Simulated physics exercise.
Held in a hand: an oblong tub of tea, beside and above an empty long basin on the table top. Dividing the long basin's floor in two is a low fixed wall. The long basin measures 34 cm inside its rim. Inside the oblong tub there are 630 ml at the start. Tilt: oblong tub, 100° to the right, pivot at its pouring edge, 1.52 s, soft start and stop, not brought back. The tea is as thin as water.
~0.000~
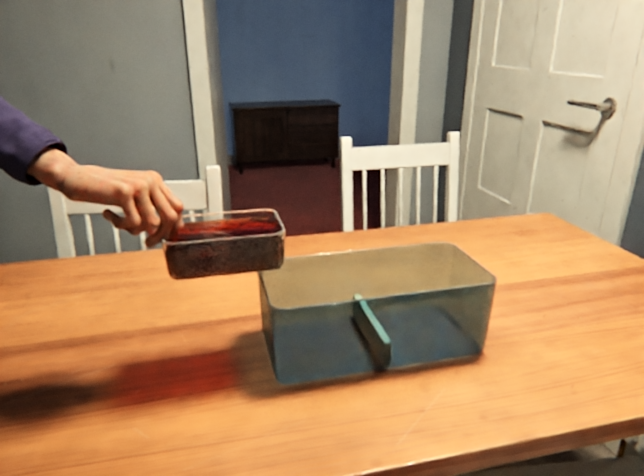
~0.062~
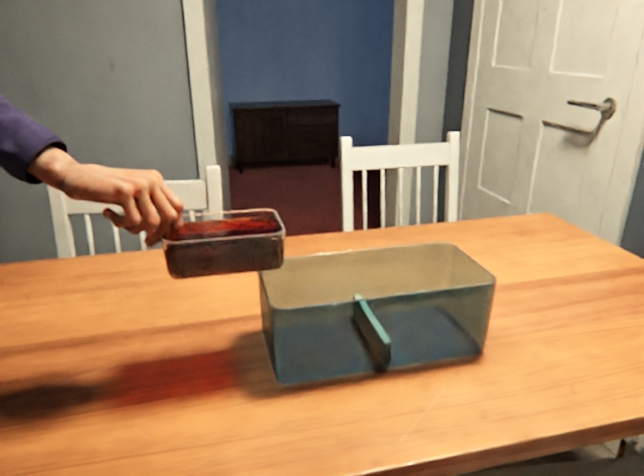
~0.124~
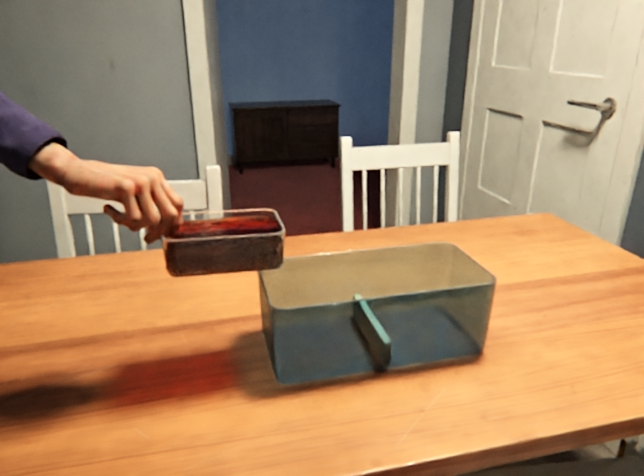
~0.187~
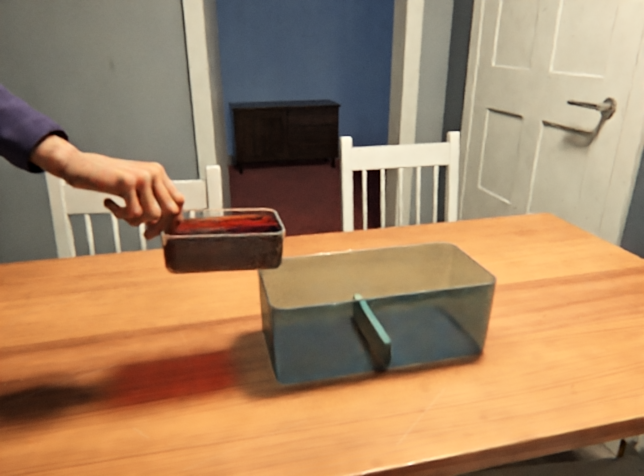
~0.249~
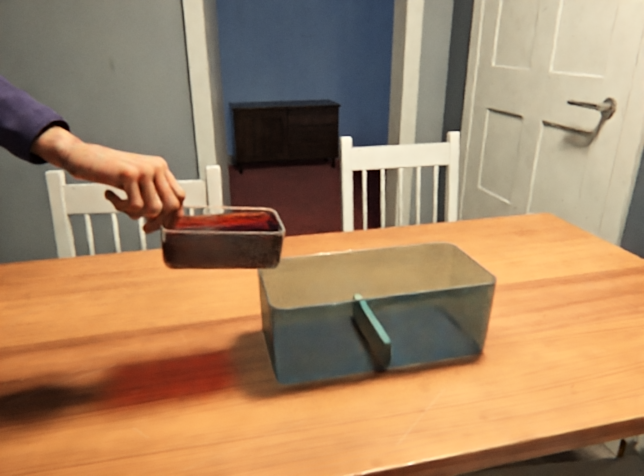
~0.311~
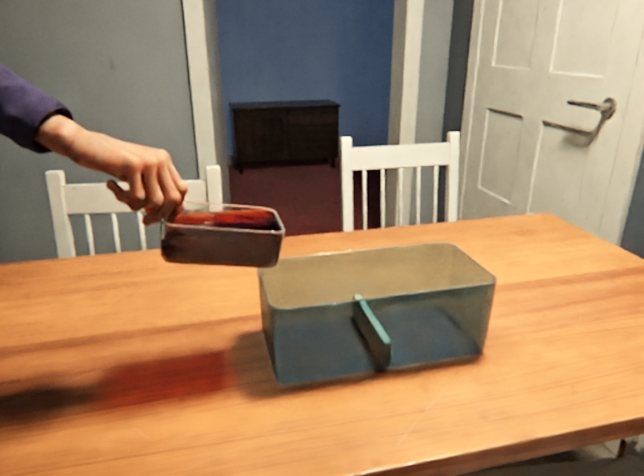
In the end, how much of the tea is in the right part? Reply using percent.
Roughly 4 percent is in the right part.
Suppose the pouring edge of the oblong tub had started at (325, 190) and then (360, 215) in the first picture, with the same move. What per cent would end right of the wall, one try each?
Roughly 75 per cent the first time and 95 per cent the second.
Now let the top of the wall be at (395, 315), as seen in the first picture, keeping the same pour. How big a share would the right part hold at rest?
In that case, some 10 percent.
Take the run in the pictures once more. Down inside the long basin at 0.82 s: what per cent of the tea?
Roughly 30 percent of it.
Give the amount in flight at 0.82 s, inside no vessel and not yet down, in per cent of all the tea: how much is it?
Close to 36 in a hundred.
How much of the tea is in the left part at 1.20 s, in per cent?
The left part holds close to 84 per cent.
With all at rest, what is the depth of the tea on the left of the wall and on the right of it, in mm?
Left about 26 mm, right about 0 mm.
Then, 0.82 s in, the tilt is 57° and 33 per cent is still to pour, 30 is left of the wall and 0 right of it.
Then, 1.20 s in, the tilt is 89° and 6 per cent is still to pour, 85 is left of the wall and 2 right of it.
Then, 1.59 s in, the tilt is 100° and 0 per cent is still to pour, 94 is left of the wall and 4 right of it.
Then, 2.02 s in, the tilt is 100° and 0 per cent is still to pour, 95 is left of the wall and 4 right of it.
Finally, 95 per cent lies left of the wall, 4 right of it and 0 outside.
